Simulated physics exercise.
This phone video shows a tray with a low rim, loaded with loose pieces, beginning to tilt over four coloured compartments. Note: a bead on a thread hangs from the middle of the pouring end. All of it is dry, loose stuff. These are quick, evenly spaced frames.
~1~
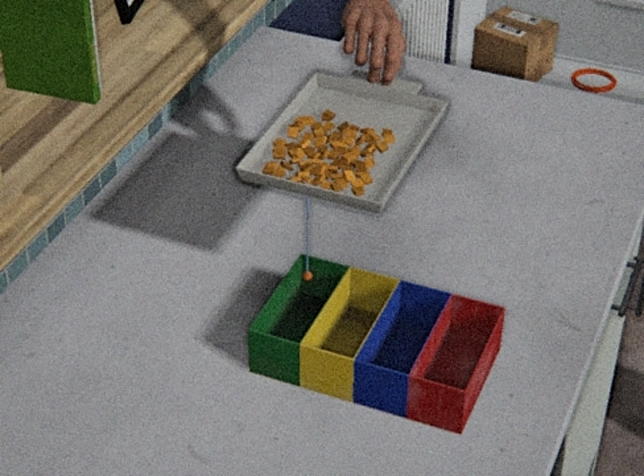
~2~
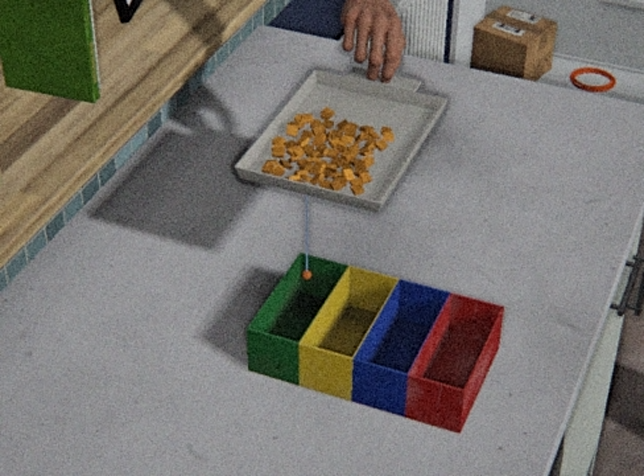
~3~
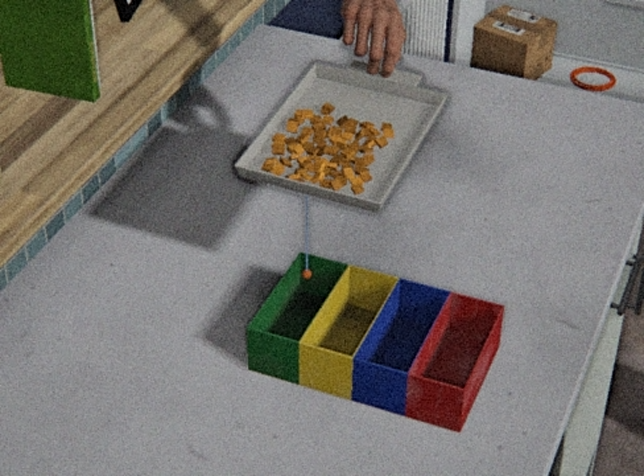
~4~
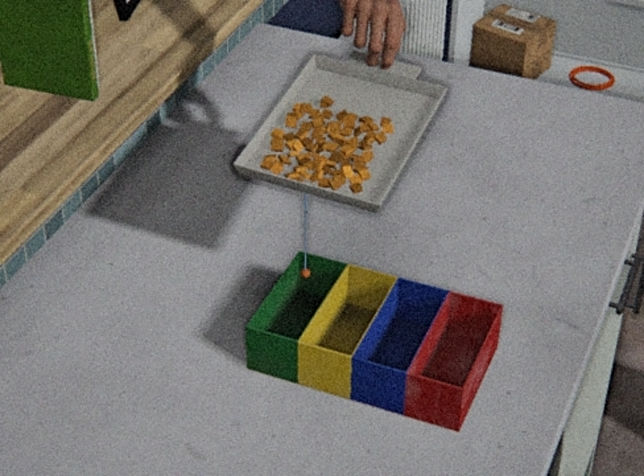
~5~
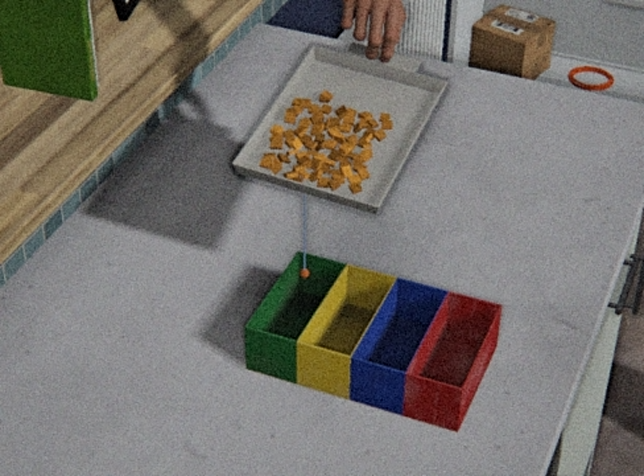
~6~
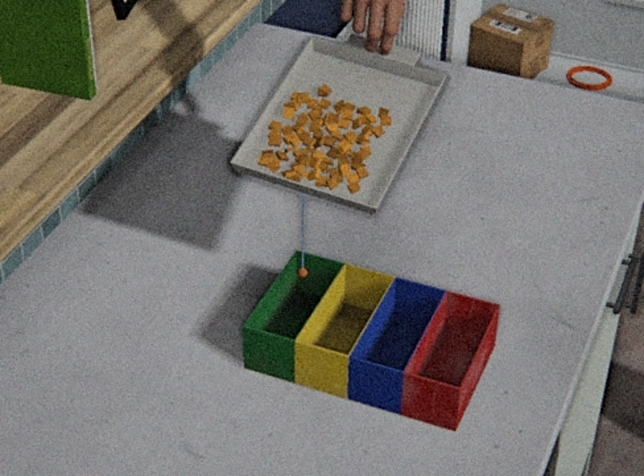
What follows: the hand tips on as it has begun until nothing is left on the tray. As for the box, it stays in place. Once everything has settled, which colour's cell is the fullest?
The yellow cell is the fullest.
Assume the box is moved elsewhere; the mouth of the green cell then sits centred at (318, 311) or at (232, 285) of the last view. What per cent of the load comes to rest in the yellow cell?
In turn 40 and 20 in a hundred.
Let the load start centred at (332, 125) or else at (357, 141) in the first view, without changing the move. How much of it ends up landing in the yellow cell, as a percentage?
First case: Close to 70 %; second case: Close to 60 %.
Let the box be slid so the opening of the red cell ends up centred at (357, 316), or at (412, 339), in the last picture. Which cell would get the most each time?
The cell in red, and then the blue cell.
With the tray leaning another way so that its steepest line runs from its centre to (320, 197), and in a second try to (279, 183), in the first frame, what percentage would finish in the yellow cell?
Case one 40 %; case two 0 %.
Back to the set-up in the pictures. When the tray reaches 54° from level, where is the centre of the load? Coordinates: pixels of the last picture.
I'd put the middle close to (328, 167).
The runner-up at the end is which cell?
Behind the top one comes the green cell.
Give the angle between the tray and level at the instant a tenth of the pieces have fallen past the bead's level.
At roughly 85°.
Soon, tray tipped steeply; all on the tray.
A while on, tray tipped right over; about two thirds on the tray; a small part in the yellow cell; a small part in the green cell; a stray few in the blue cell; a small part falling or outside the box.
Towards the end, tray tipped past a quarter turn; about two thirds in the yellow cell; about a quarter in the green cell; a small part in the blue cell.
Finally, tray tipped past a quarter turn; about two thirds in the yellow cell; about a quarter in the green cell; a small part in the blue cell; none in the red cell.
